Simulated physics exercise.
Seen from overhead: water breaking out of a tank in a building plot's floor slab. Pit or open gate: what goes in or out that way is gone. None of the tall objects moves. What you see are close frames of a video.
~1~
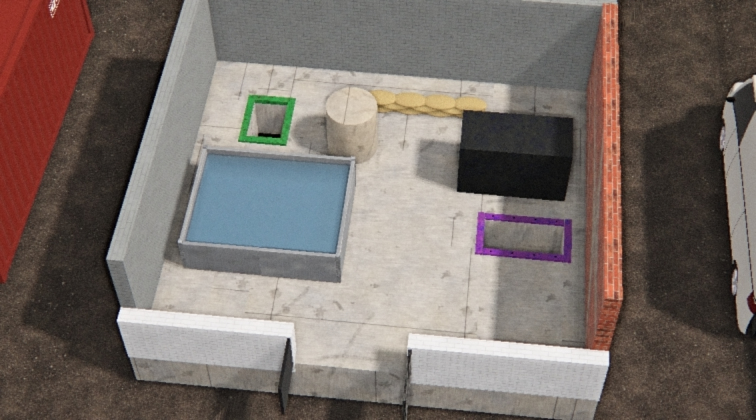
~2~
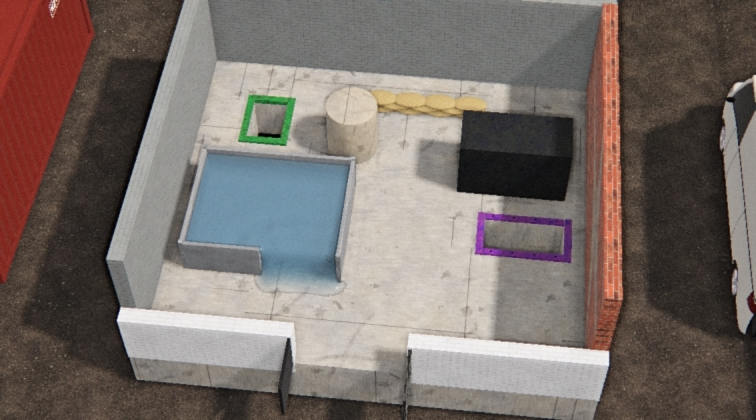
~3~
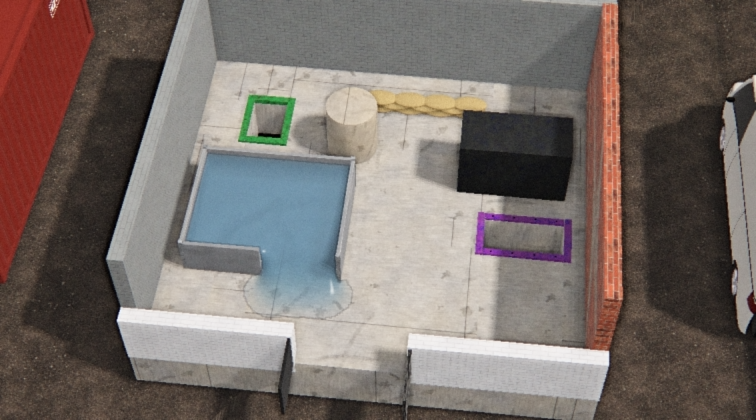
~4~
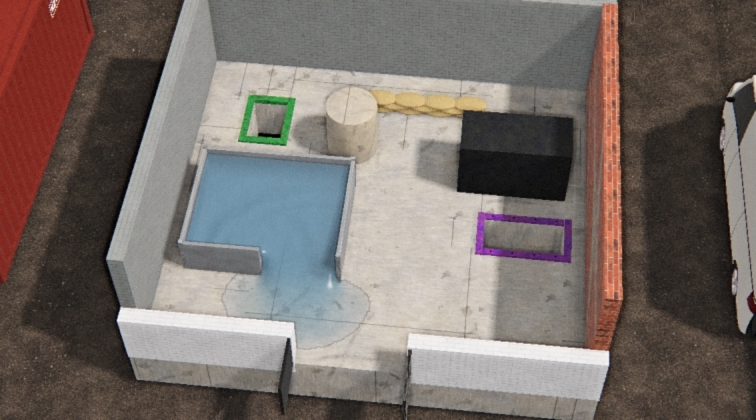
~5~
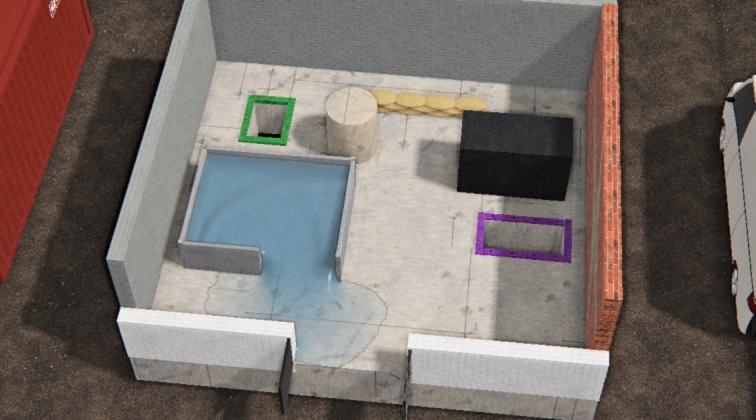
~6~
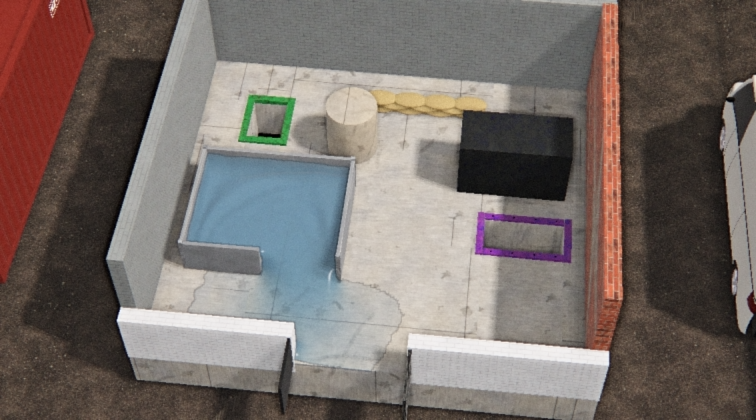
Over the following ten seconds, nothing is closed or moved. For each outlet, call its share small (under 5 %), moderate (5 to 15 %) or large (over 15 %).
The gate - large, the green pit - small, the purple pit - small.
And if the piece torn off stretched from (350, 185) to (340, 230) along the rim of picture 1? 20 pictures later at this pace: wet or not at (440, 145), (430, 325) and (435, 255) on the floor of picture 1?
In the order asked: Sodden, sodden, sodden.
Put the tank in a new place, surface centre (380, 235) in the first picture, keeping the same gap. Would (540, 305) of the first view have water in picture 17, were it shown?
That spot would be swamped.
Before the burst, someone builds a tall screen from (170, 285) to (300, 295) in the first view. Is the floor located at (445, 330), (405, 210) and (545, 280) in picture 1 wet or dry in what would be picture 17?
Going one after another, I'd say reached by the flood, then kept clear of the flood, then kept clear of the flood.
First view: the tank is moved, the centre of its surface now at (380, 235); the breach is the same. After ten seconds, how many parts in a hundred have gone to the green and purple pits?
Estimated shares - green: Some 0 in a hundred; purple: Some 15 in a hundred.
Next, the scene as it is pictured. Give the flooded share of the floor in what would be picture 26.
Close to 30 %.
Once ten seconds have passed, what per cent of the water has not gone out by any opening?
My reckoning gives about 44 %.
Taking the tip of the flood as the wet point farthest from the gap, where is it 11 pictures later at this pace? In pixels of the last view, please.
Somewhere about (523, 371).
A moment on, water covers 15 % of the floor; the gate 7 %, the green pit 0 %, the purple pit 0 %.
Next, water covers 20 % of the floor; the gate 18 %, the green pit 0 %, the purple pit 0 %.
Then, water covers 30 % of the floor; the gate 30 %, the green pit 0 %, the purple pit 0 %.
Later, water covers 45 % of the floor; the gate 44 %, the green pit 0 %, the purple pit 0 %.
In the end, water covers 60 % of the floor; the gate 56 %, the green pit 0 %, the purple pit 0 %.
